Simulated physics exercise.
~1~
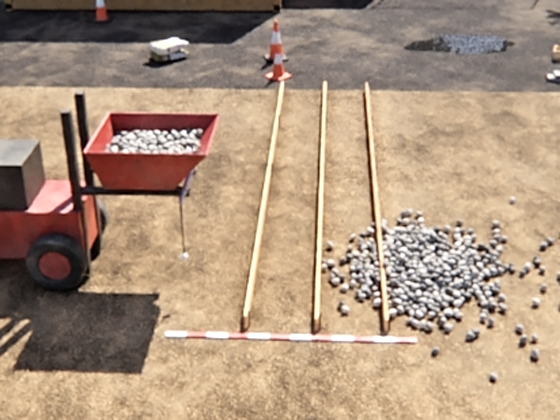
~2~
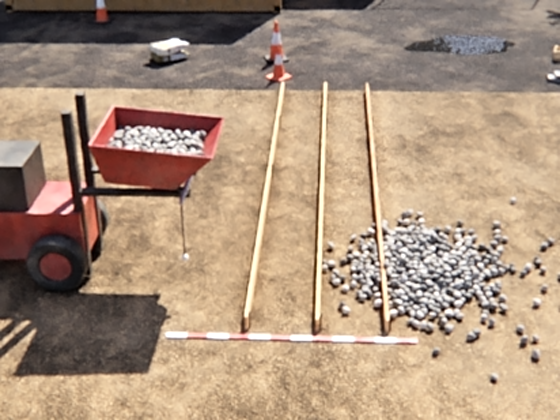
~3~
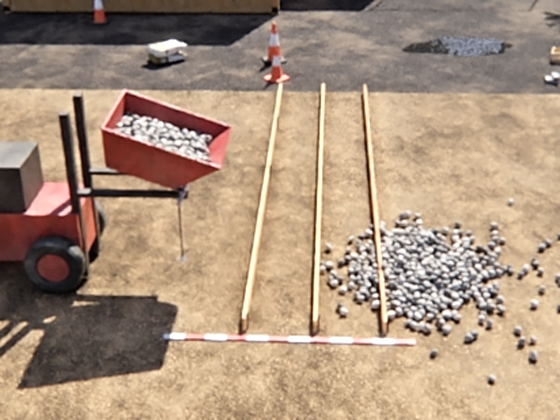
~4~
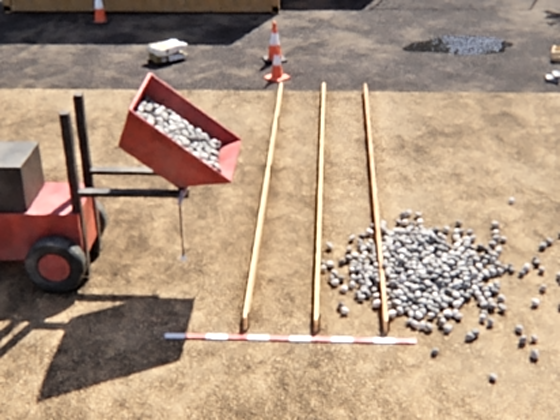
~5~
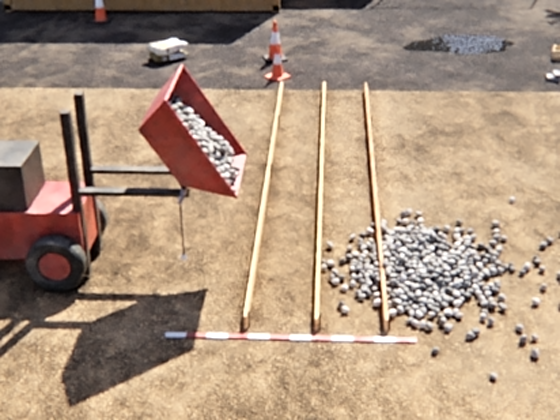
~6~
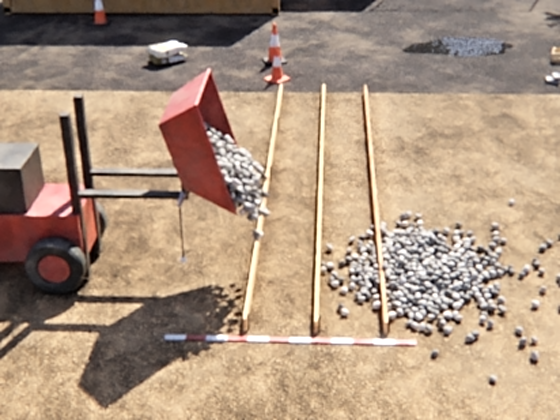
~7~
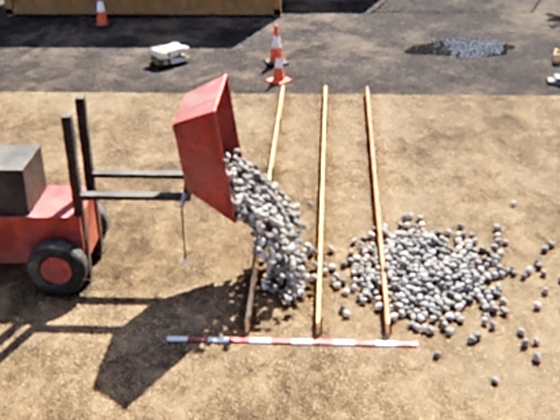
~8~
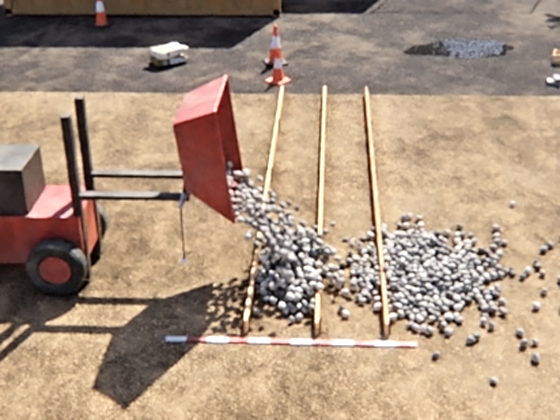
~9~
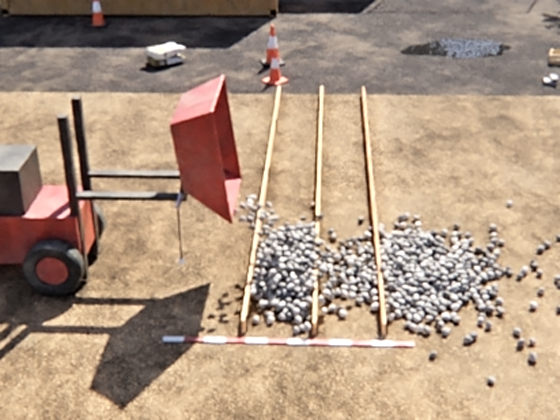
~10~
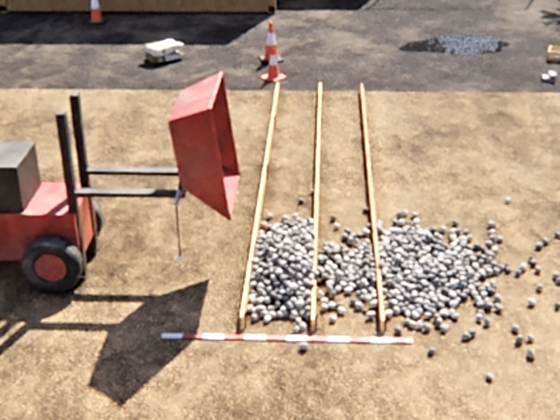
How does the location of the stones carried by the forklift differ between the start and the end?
At the start they were up in the red skip on the left. By the end they were lower and further right, lying on the ground mostly between the left and middle boards, with some beyond the middle board.
